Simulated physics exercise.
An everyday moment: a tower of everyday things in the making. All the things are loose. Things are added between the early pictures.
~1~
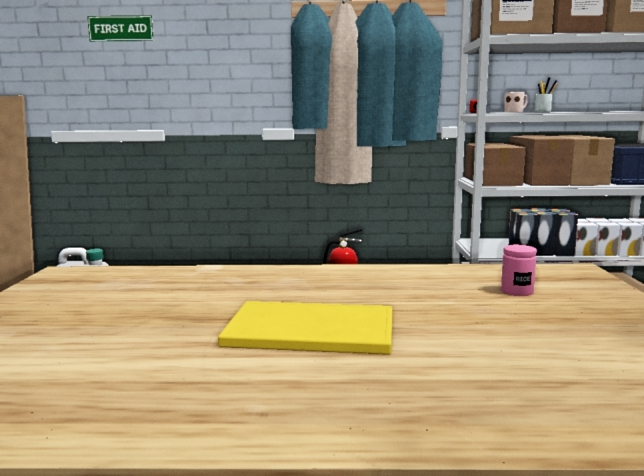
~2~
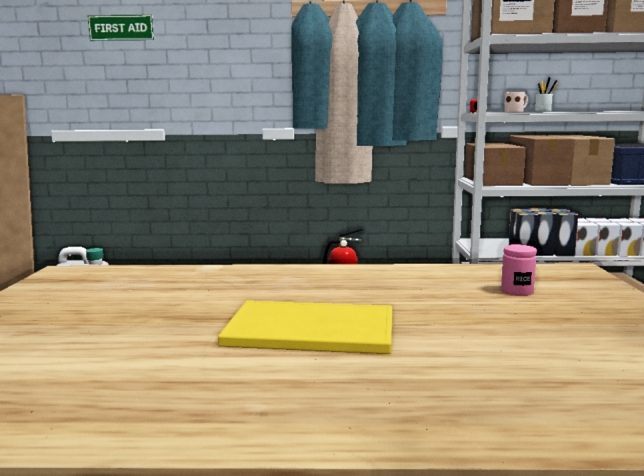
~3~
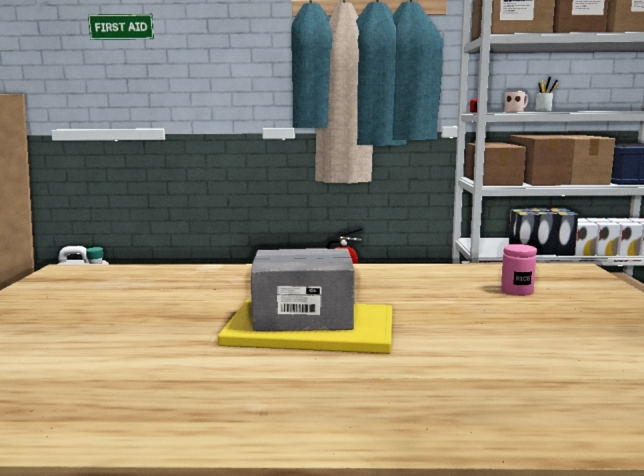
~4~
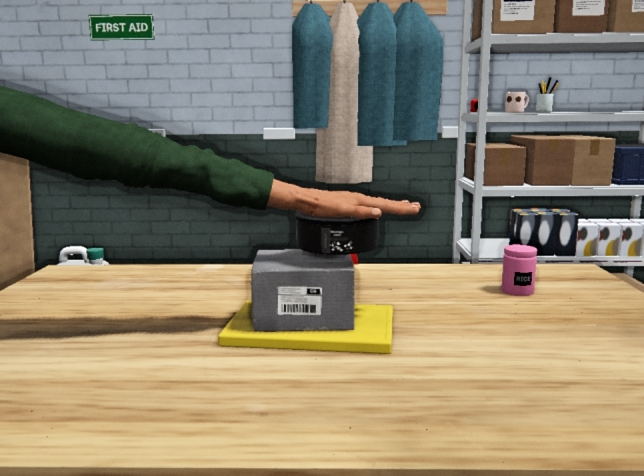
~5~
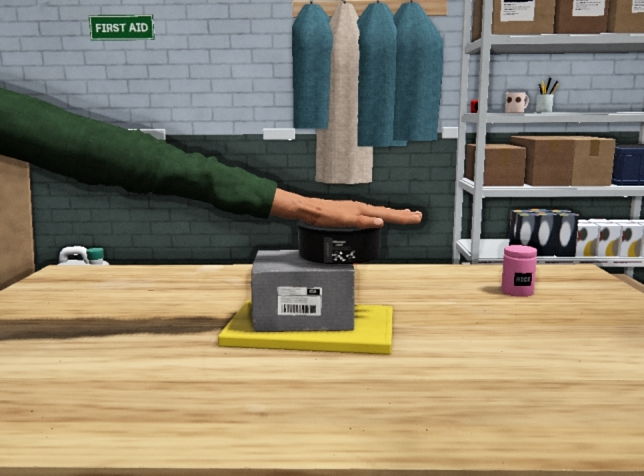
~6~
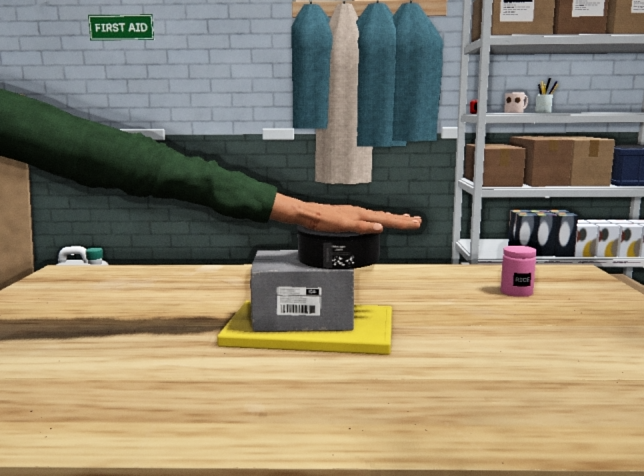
We see a yellow tray on a wooden table near a pink jar, then a grey box on the tray; an arm reaches in from the left, its hand over a black tub that lowers slightly onto the box's right side.
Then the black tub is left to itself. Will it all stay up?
It stays up.
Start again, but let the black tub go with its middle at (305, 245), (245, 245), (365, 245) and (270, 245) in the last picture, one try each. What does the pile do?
First, it stays up; second, it gives way; third, it comes apart; fourth, it holds.
Then, 0.70 s later than the last frame, all is still.
Then, 1.50 s later than the last frame, black tub resting near (338, 244).
When it is over, all 4 as before. End places, in pixels of the last picture, black tub near (337, 244). The pile holds.
